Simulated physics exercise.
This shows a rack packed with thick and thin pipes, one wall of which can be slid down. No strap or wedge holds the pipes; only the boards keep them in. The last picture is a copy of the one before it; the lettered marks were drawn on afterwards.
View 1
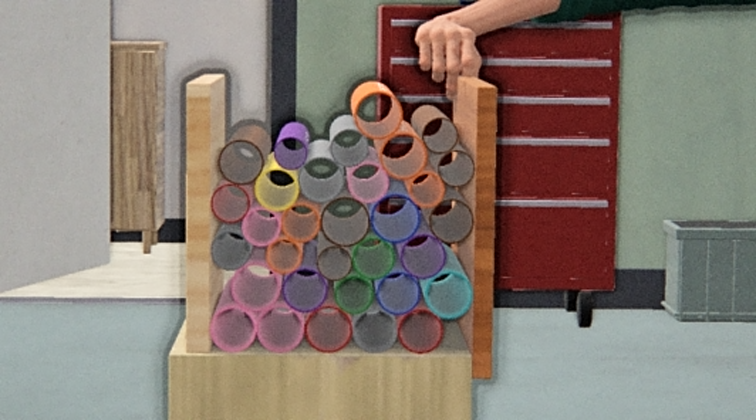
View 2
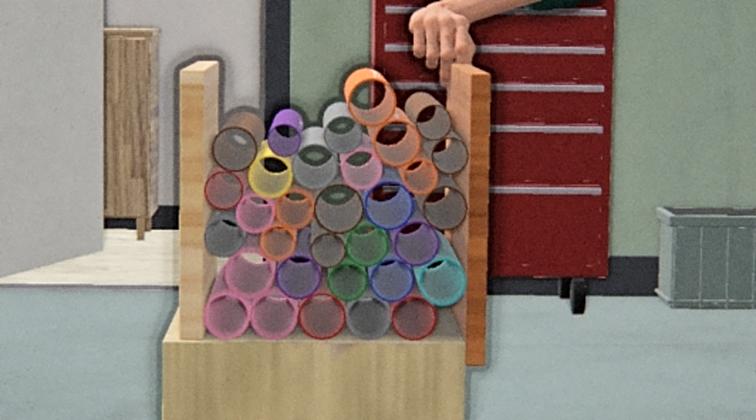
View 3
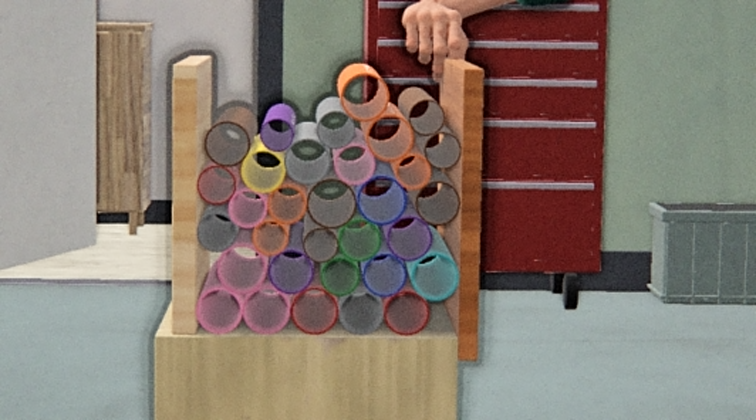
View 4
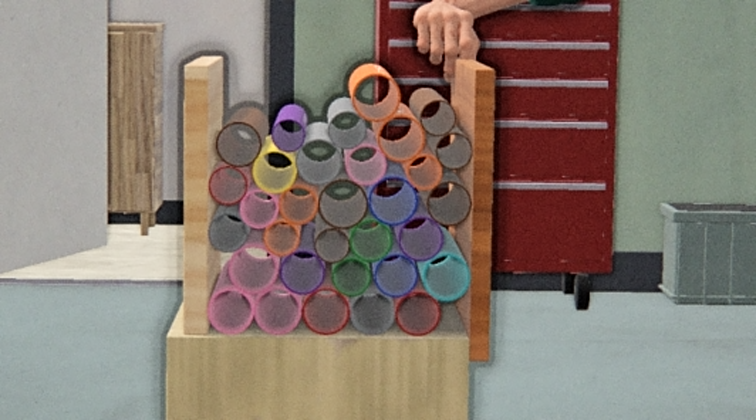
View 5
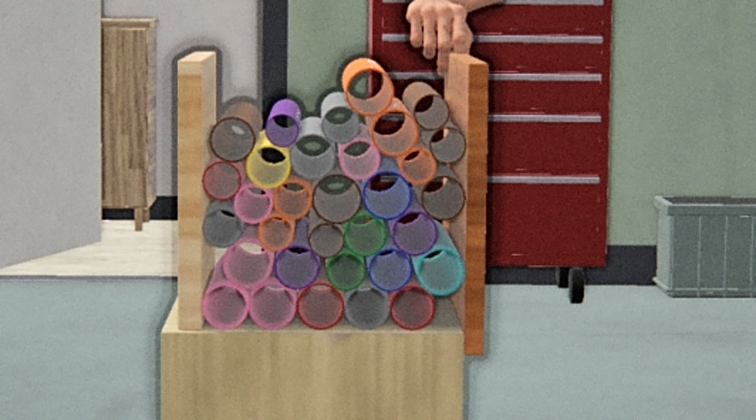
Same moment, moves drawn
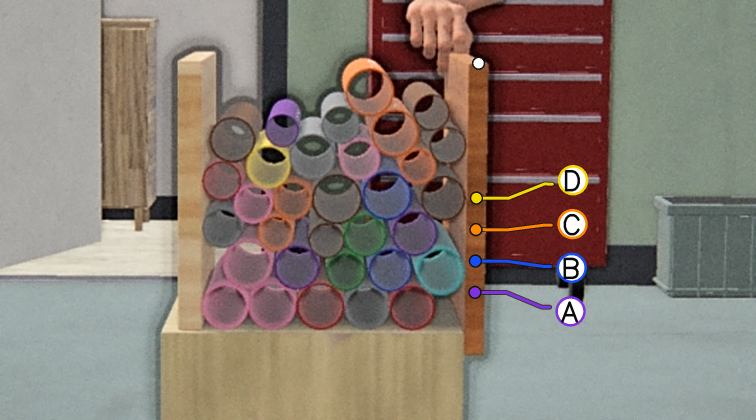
A hand rests on the right board of a rack of colourful pipes, barely moving.
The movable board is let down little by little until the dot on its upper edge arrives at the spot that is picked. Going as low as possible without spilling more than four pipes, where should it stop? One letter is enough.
No lower than C.
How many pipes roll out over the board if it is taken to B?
At B the number is six.
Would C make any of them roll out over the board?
Yes.
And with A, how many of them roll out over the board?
It comes to six.
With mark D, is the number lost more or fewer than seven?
It loses fewer than seven.
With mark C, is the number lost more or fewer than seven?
At C, fewer than seven.
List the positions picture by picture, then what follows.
A brown pipe (241, 162); a brown pipe (440, 136); side board (472, 216), in the first picture.
Side board (465, 203); a pink pipe (227, 316), in the second picture.
A turquoise pipe (435, 277); a green pipe (359, 241), in the third picture.
A brown pipe (343, 204); a red pipe (228, 185), in the fourth picture.
A brown pipe (232, 139); a brown pipe (432, 112); side board (463, 192), in the fifth picture.
On the marked copy, A at (475, 292); B at (476, 261); C at (476, 230); D at (477, 198); the white dot at (479, 64).
Following C. Soon after the start, top of the board (467, 138).
Later, top of the board (465, 221).
In the end, top of the board (465, 229), three out over the board.
As for the rest, A more than four out over the board; B more than four out over the board; D two out over the board.
